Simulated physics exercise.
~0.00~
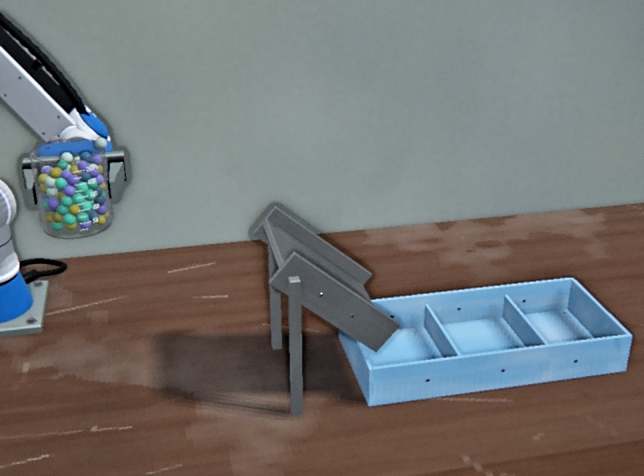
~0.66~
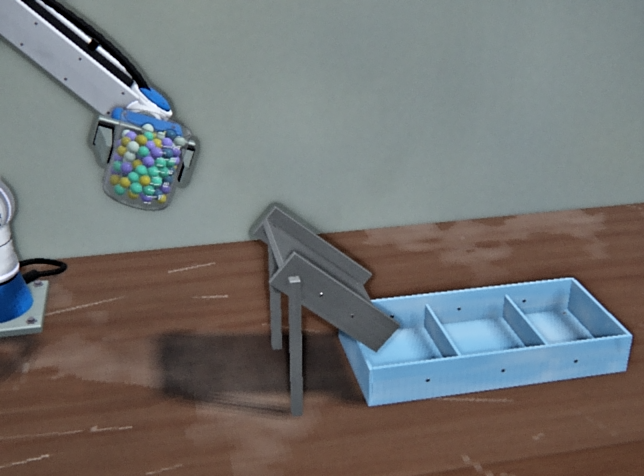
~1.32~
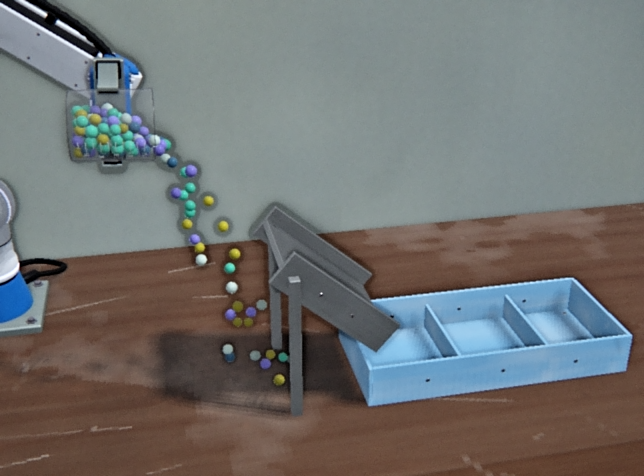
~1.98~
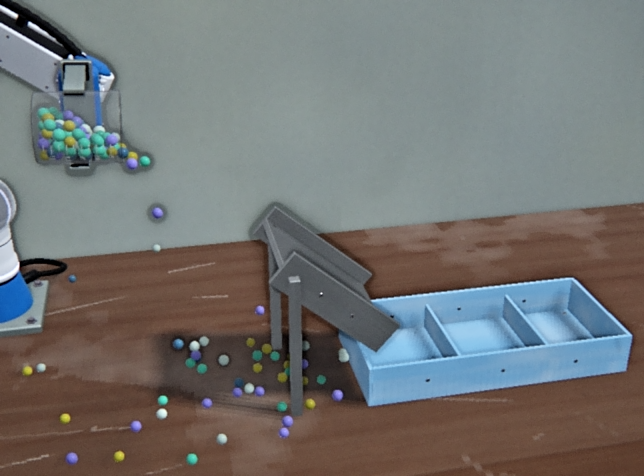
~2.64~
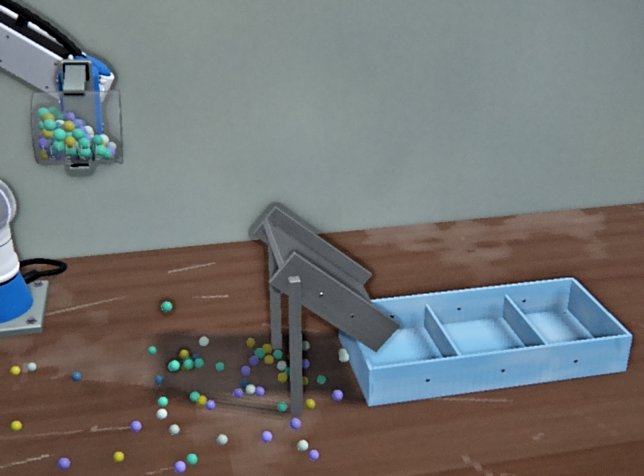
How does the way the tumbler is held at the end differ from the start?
At the start the tumbler is held upright, but by the end it is tipped over on its side.
